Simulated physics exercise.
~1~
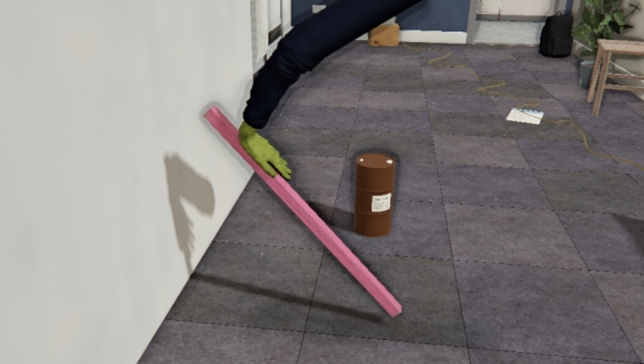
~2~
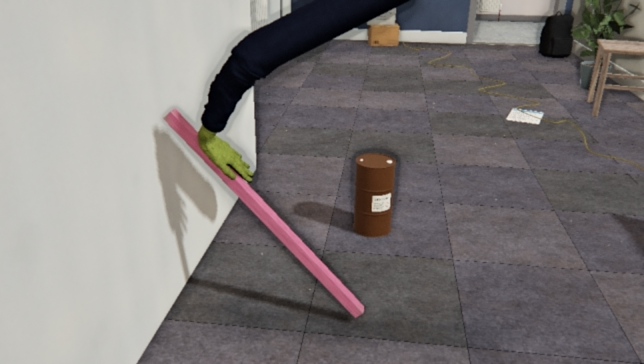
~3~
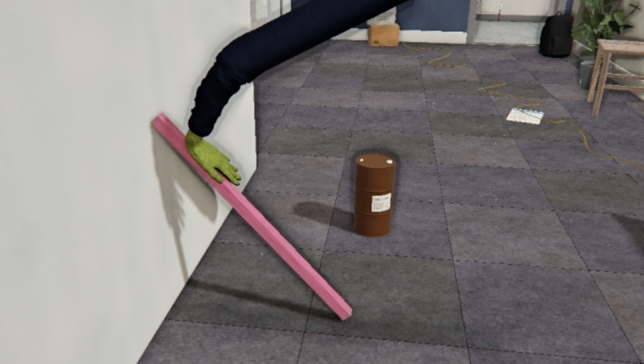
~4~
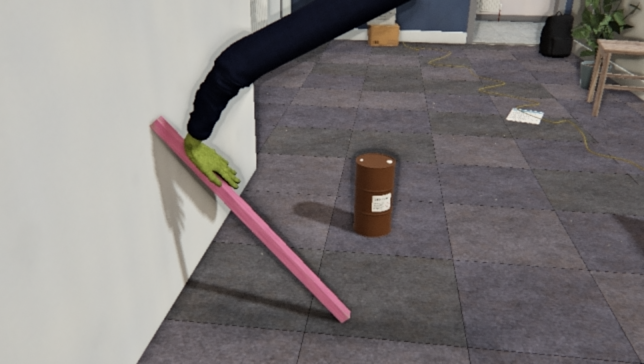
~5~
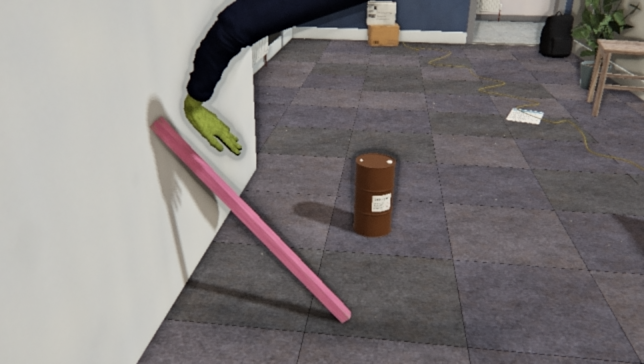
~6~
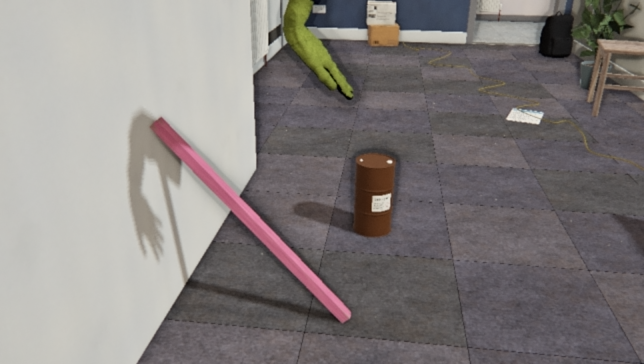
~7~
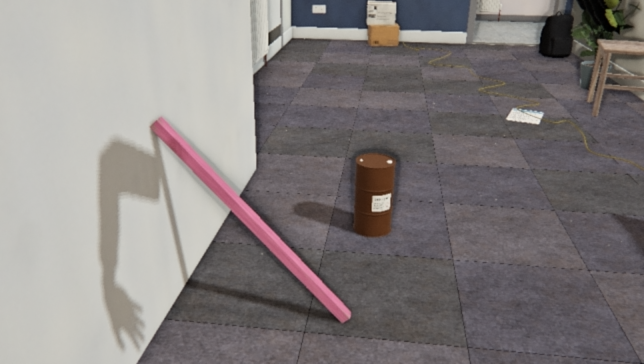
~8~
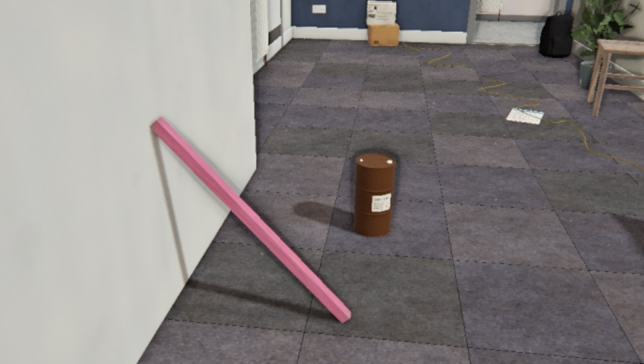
A green-gloved hand leans a pink pole against the wall, lets go, and it stays propped.
